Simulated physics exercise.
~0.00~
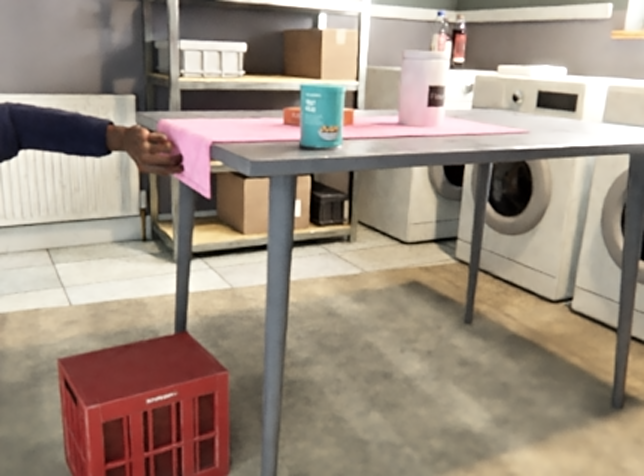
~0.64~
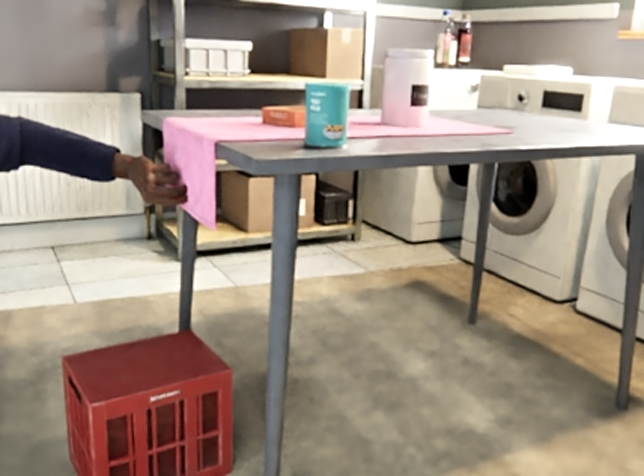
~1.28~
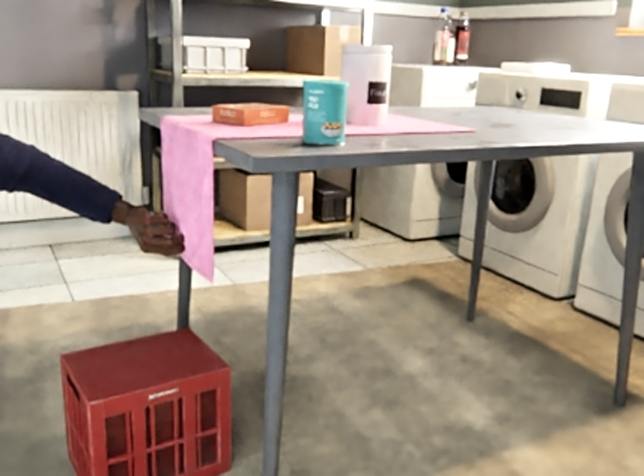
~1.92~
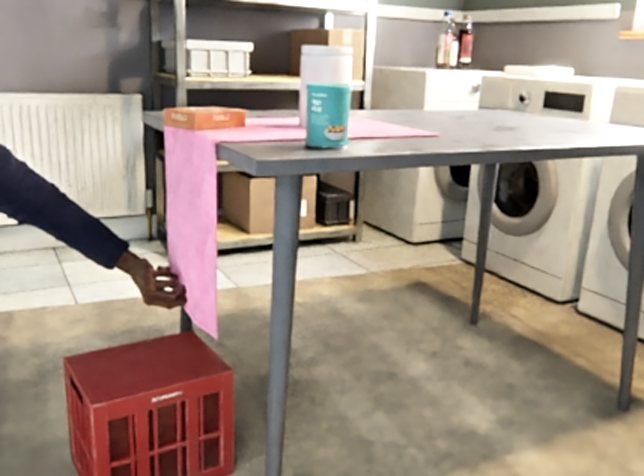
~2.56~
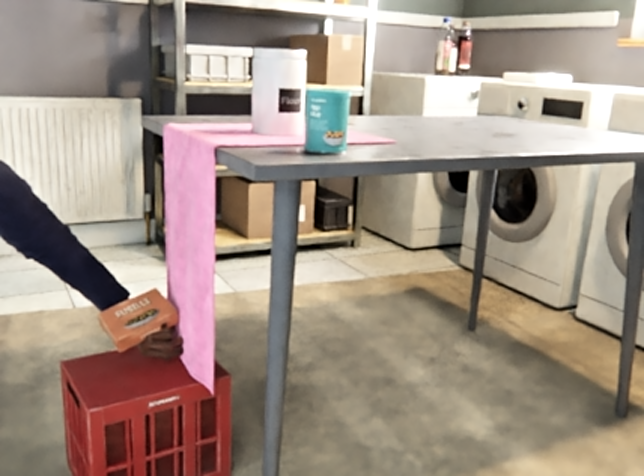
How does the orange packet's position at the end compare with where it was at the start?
It starts on the table, partly behind the turquoise tin, and ends tilted below the tabletop at the left, by the hand and just over the red crate.
